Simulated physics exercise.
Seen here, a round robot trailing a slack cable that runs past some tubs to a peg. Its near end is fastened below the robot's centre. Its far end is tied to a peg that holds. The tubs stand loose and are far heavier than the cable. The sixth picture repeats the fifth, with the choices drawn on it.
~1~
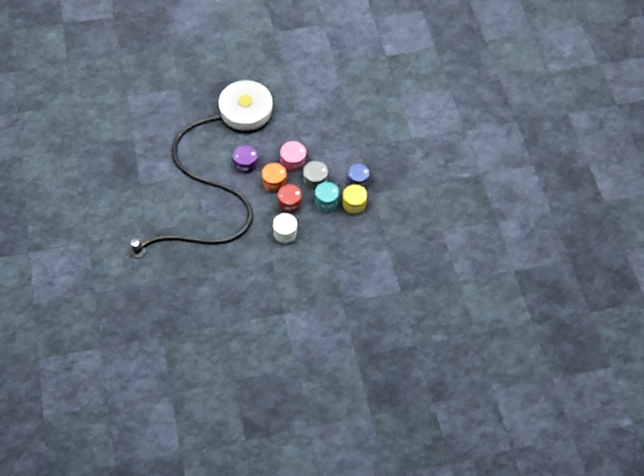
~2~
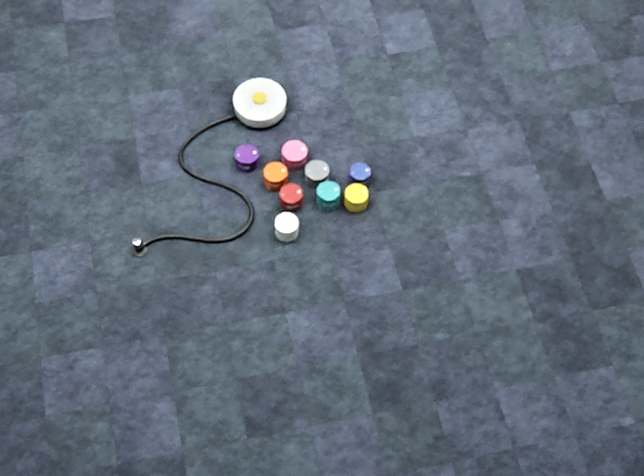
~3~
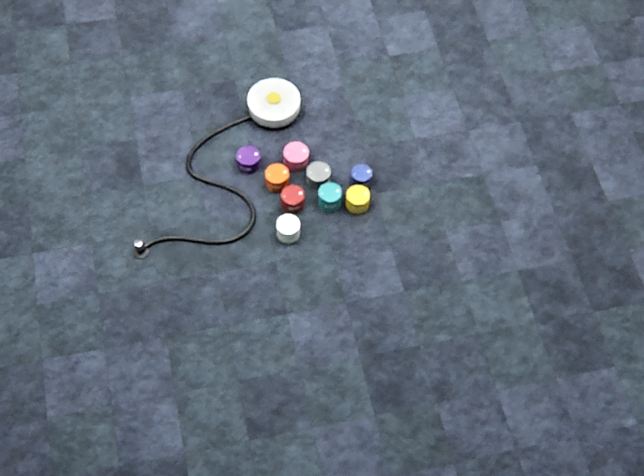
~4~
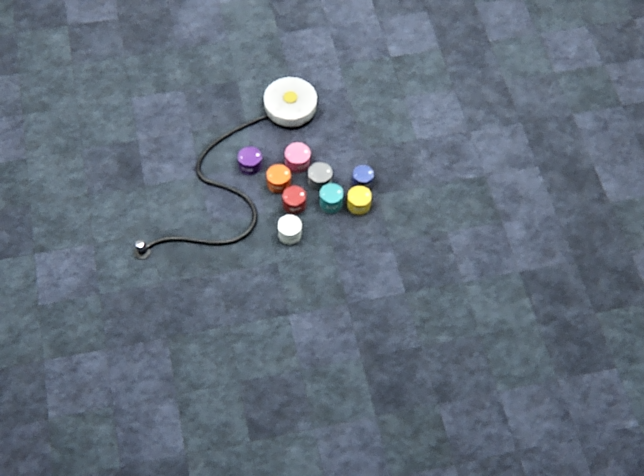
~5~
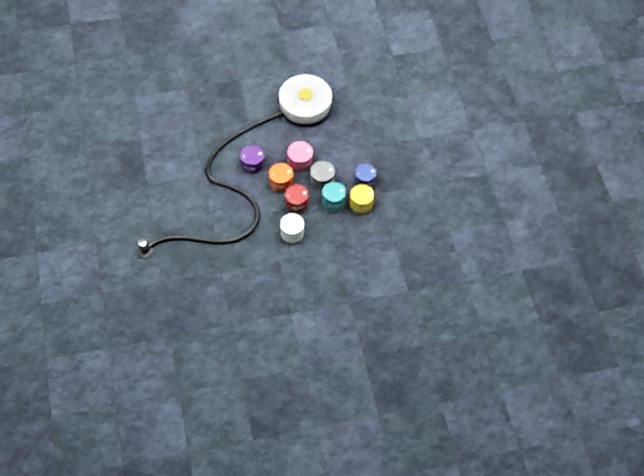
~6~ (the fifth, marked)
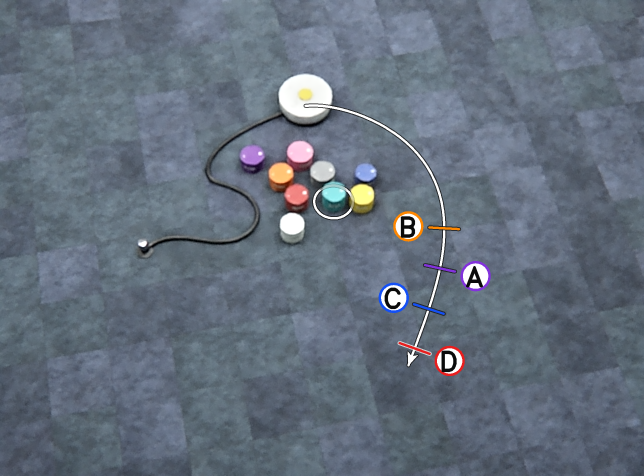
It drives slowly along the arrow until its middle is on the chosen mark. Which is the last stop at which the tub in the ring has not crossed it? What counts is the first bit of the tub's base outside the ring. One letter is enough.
As far as tick B.
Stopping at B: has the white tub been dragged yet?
By then, no.
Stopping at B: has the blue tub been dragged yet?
By then, yes.
On the marked copy, A at (440, 268); B at (444, 228); C at (429, 309); D at (415, 348); the ring at (334, 202); the route from (305, 106) via (440, 195) to (408, 366).
Following B. Soon after the start, robot (378, 117); turquoise tub (334, 197).
Later, robot (431, 166); turquoise tub (334, 197).
In the end, robot (445, 223); pink tub (304, 176); orange tub (282, 185); purple tub (259, 190); grey tub (329, 178); turquoise tub (334, 197); yellow tub (361, 202); blue tub (363, 184); the turquoise tub is still in its ring.
As for the rest, A drags the ringed tub to (334, 214); C drags the ringed tub to (329, 234); D drags the ringed tub to (321, 254).
